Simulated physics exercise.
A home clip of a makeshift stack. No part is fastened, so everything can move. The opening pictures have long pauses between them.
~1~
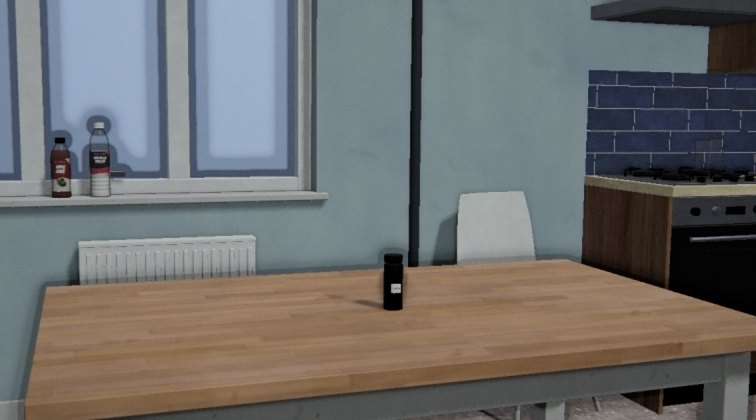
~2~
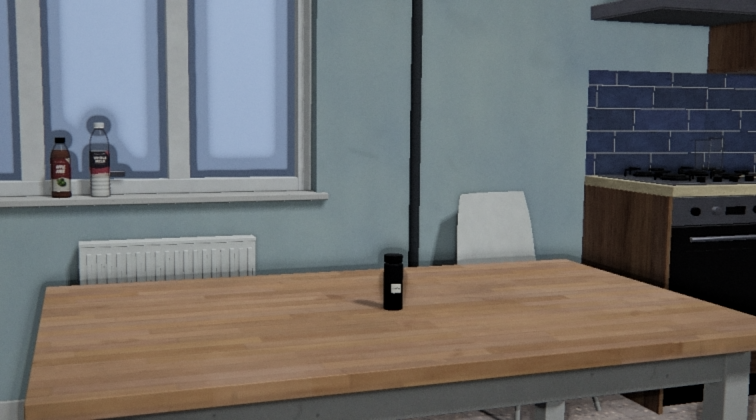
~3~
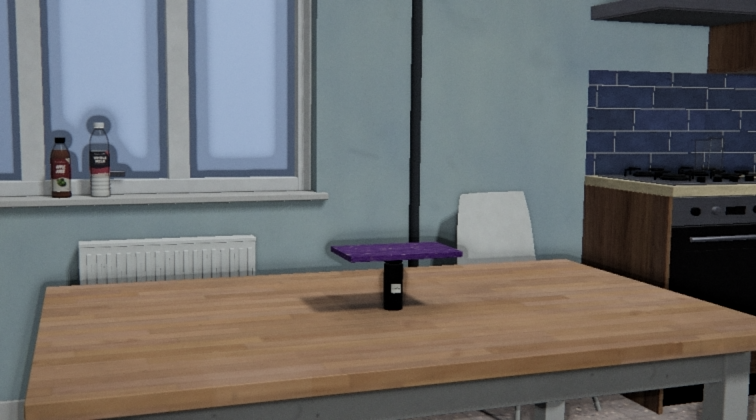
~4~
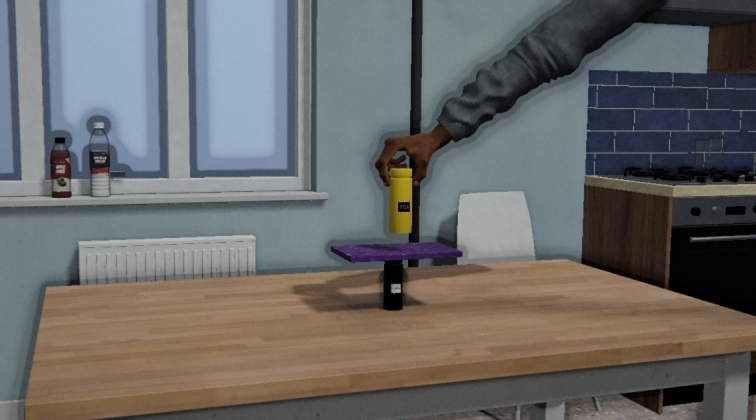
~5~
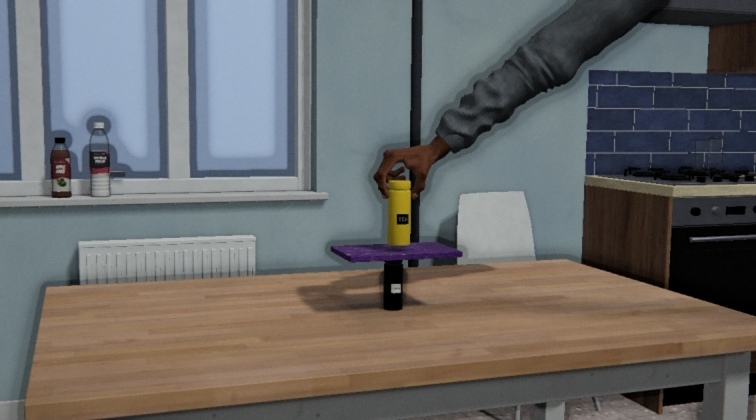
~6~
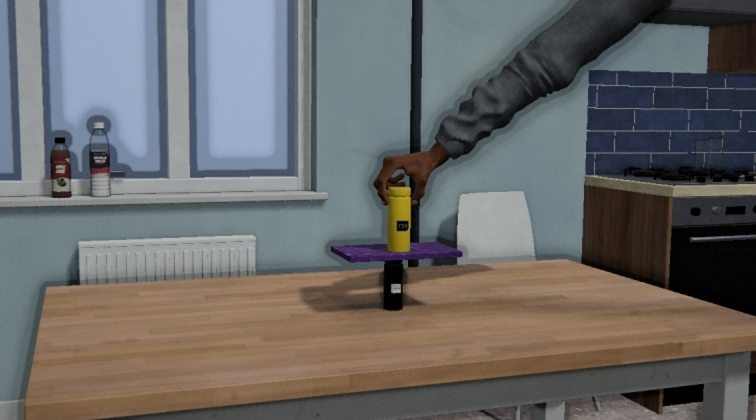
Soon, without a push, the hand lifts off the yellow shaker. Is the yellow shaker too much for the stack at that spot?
No, I reckon the stack bears the weight fine.
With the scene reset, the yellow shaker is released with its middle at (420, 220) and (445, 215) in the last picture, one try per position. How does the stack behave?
It stays steady first and tips over second.
Then, 0.70 s past the last view, nothing moves.
Then, 1.70 s past the last view, yellow shaker resting near (399, 220).
Finally, all 3 still in place. Final places as the last picture's camera would see them, yellow shaker near (399, 220). The stack holds.
